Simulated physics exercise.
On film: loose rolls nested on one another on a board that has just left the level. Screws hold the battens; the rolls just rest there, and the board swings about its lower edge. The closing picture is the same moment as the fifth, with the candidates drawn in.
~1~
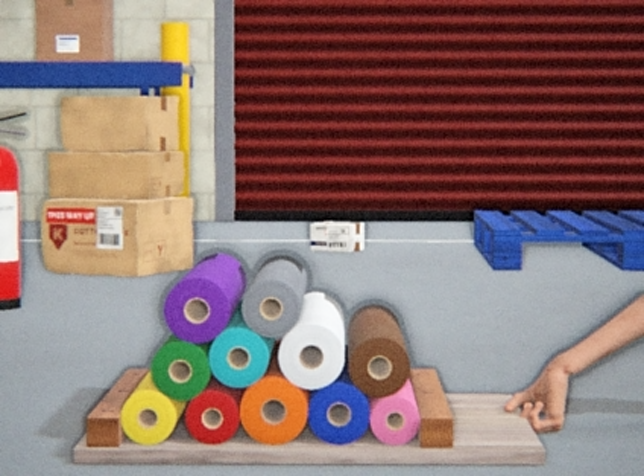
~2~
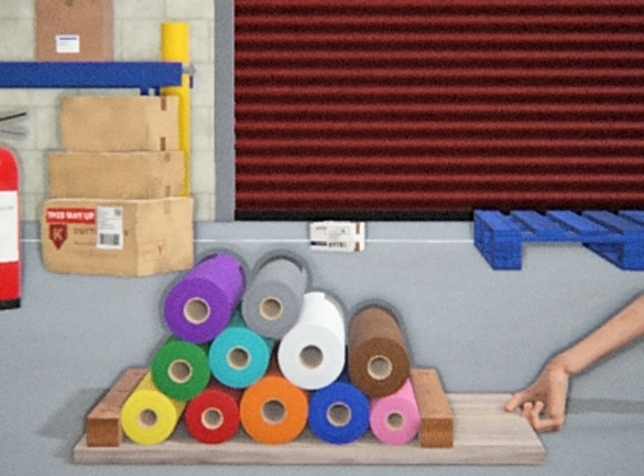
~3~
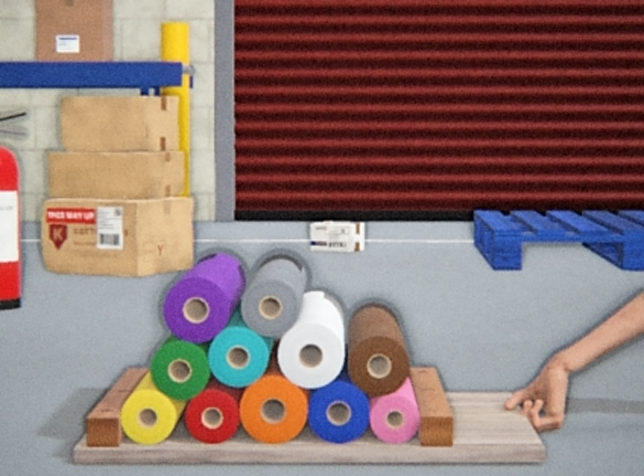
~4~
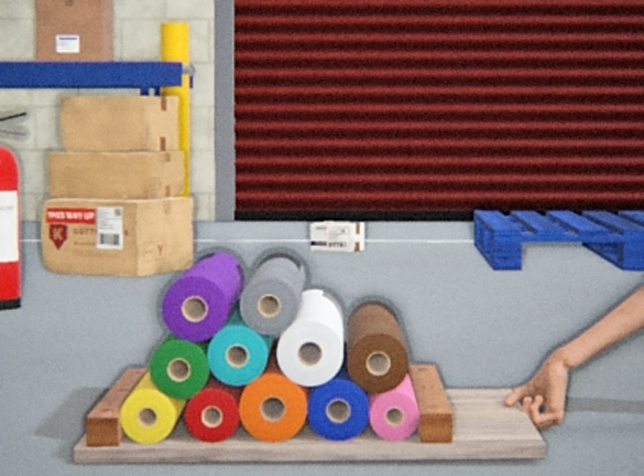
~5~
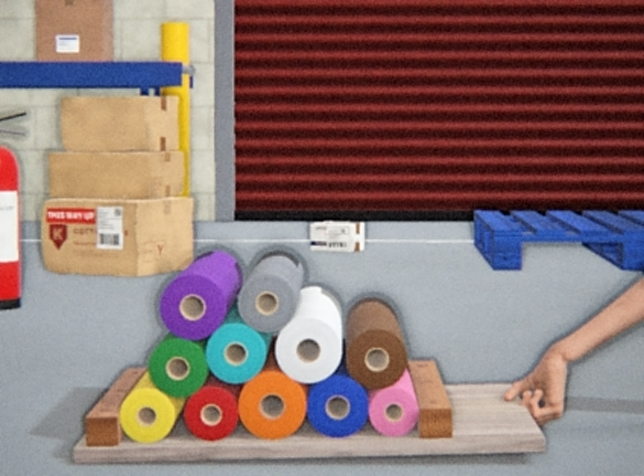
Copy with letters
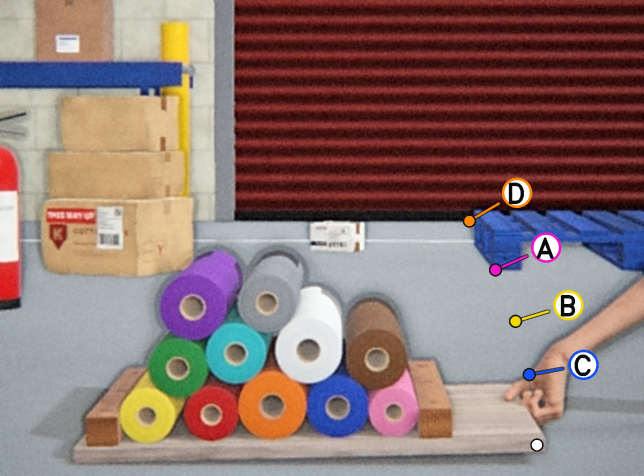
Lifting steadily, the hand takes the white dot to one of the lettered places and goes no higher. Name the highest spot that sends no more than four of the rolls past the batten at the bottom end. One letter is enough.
At most to D.
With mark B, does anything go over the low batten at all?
At B: Yes.
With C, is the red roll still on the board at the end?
Yes.
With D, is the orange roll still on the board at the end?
The orange roll: Yes.
On the marked copy, A at (495, 270); B at (515, 321); C at (529, 375); D at (469, 221); the white dot at (537, 445).
With D. Early on, board at 18°.
Further on, board at 31°.
At the end, board at 31°, four over the low batten (green, turquoise, grey, purple).
As for the rest, A four over the low batten (green, turquoise, grey, purple); B four over the low batten (green, turquoise, grey, purple); C none over the low batten.
